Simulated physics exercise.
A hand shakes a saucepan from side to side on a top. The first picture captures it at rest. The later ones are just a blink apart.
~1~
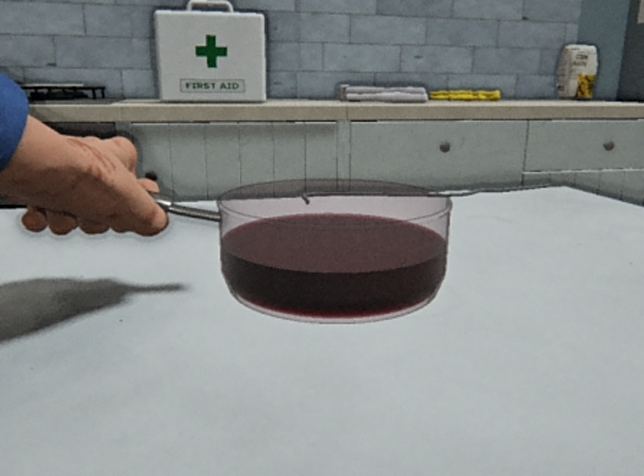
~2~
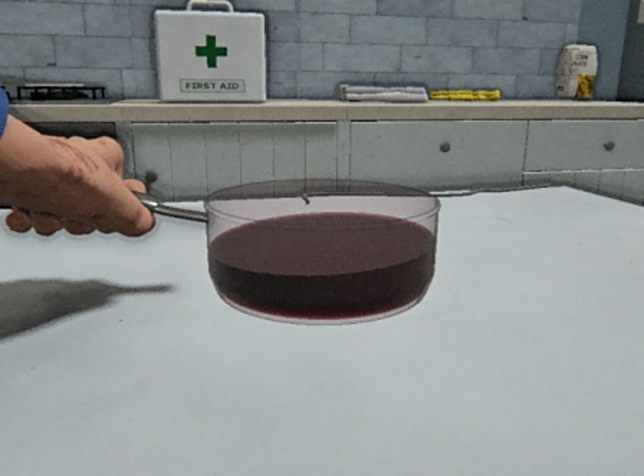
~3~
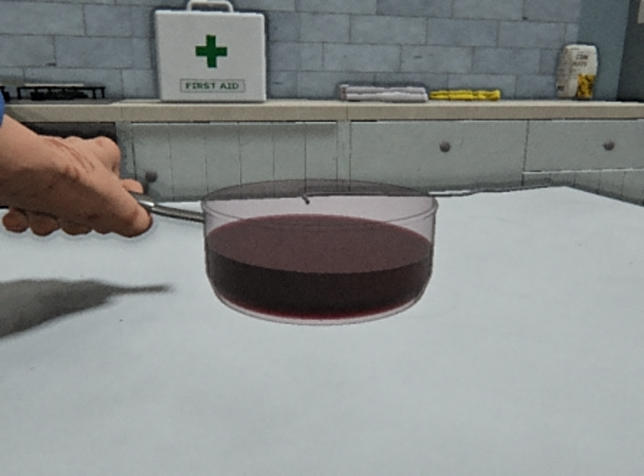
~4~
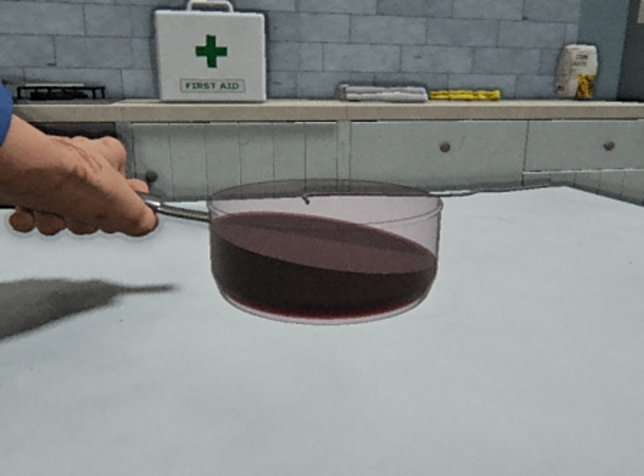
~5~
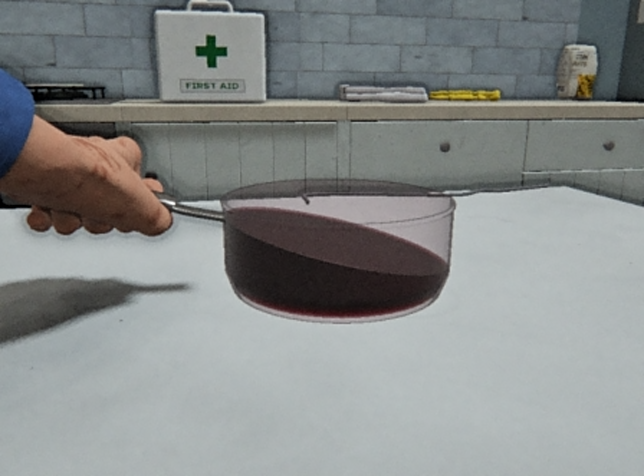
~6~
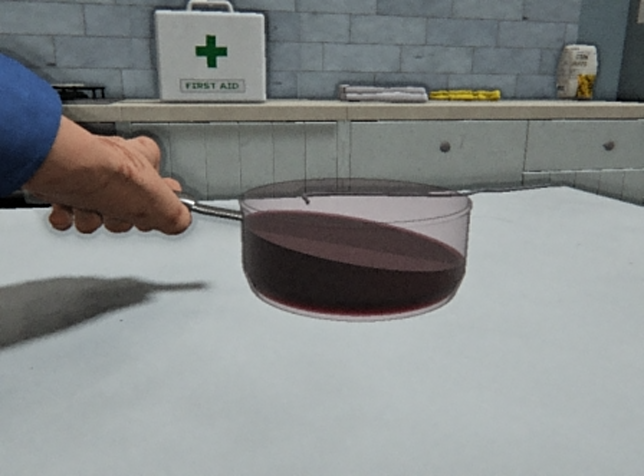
On a pale worktop in a room with a first aid box, a hand moved a clear pan of dark red liquid slightly left, then back right, as the liquid rose on the left side.
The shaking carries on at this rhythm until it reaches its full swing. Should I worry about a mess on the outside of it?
Yes, it spills.
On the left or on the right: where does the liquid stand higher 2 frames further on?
The level is higher on the right end.
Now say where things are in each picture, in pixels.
Saucepan (333, 238) about half full; at rest, in the first frame.
Saucepan about half full, surface at (322, 239); surface about level, in the second frame.
Saucepan (320, 238) about half full; surface about level, in the third frame.
Saucepan about half full, surface at (325, 239); surface clearly higher on the left, in the fourth frame.
Saucepan (337, 237) about half full; surface clearly higher on the left, in the fifth frame.
Saucepan about half full, surface at (353, 238); surface clearly higher on the left, in the sixth frame.
Next, the highest wave so far goes over the rim.
Finally, the highest wave so far goes over the rim; some is on the top.
